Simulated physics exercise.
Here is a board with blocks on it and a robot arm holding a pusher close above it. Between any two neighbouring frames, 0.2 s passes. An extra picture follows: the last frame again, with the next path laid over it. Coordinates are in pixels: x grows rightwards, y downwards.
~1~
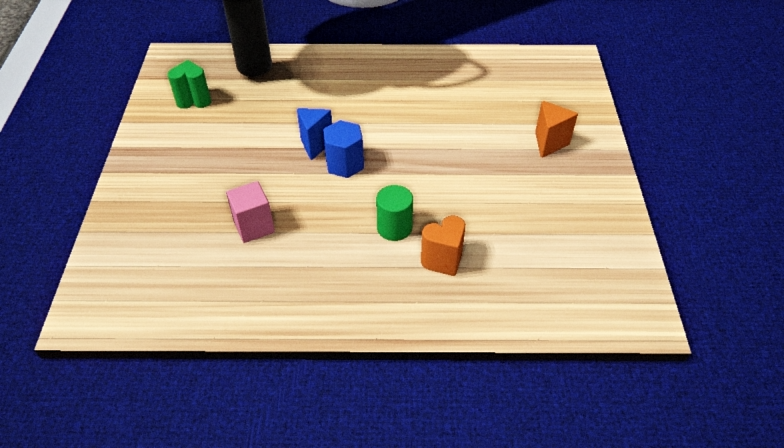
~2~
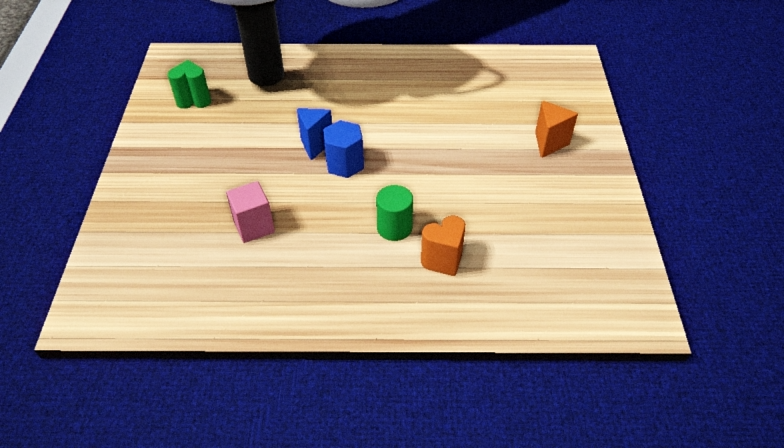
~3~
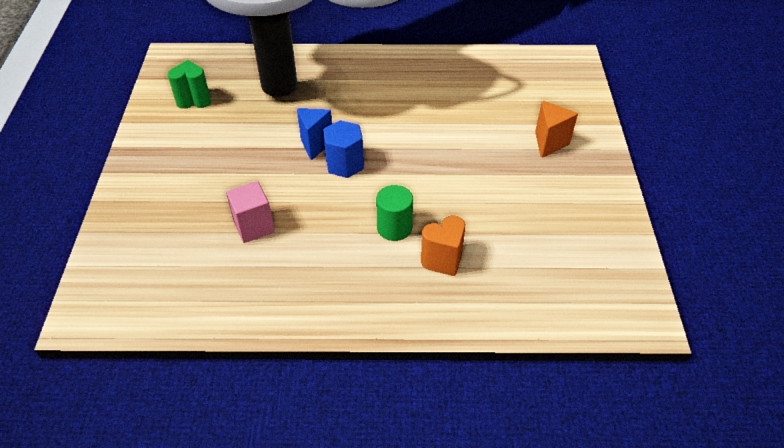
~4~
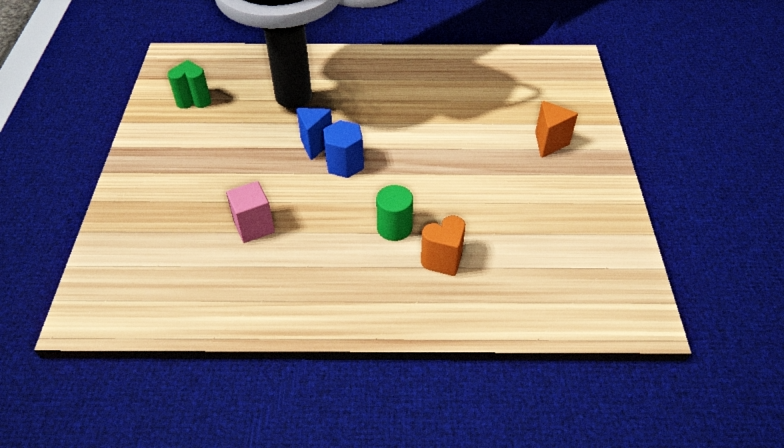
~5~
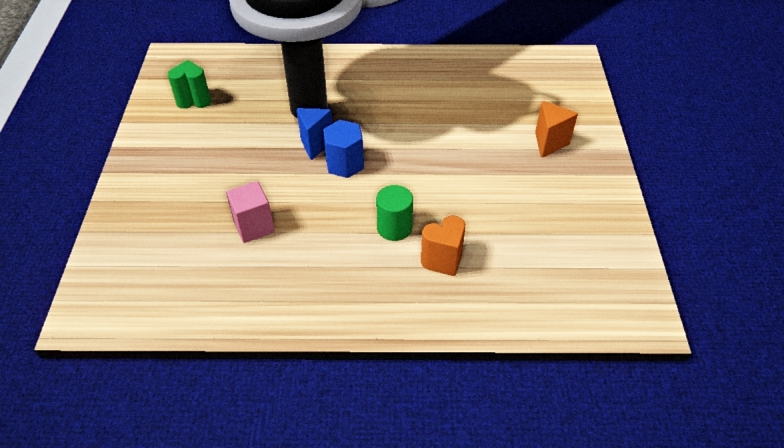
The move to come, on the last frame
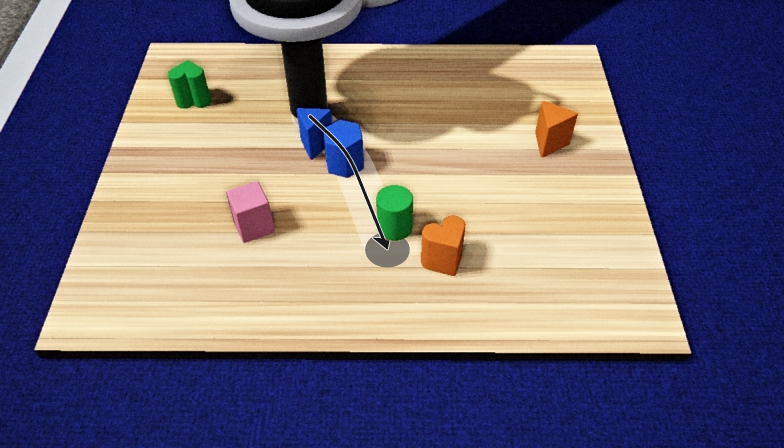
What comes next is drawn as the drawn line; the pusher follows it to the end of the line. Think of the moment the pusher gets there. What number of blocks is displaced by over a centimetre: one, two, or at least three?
It's going to be three or more.
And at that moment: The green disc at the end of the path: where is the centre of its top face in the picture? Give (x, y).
Located at (425, 237).
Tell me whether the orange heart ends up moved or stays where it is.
It leaves its spot.
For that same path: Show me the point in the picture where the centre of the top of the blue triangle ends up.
The middle of its upper face will lie at (314, 134).
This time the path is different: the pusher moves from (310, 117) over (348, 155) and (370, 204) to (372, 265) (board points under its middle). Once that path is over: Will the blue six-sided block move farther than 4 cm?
Yes
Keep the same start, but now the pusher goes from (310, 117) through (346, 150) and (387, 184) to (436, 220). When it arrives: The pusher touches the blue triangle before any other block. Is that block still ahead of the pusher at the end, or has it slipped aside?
Answer: Slipped away.
The drawn path runs from (310, 117) over (345, 152) and (366, 197) to (387, 249).
The first path, step by step. One third of the way, pusher at (344, 144); blue triangle at (314, 133), turned 50° clockwise; blue six-sided block at (351, 149).
Two thirds of the way, pusher at (366, 190); blue triangle at (314, 134), turned 60° clockwise; blue six-sided block at (354, 197), turned 55° clockwise.
At the end, pusher at (387, 242); blue triangle at (314, 134), turned 60° clockwise; blue six-sided block at (346, 234), turned 105° clockwise; green disc at (425, 237); orange heart at (462, 239), turned 45° anticlockwise.
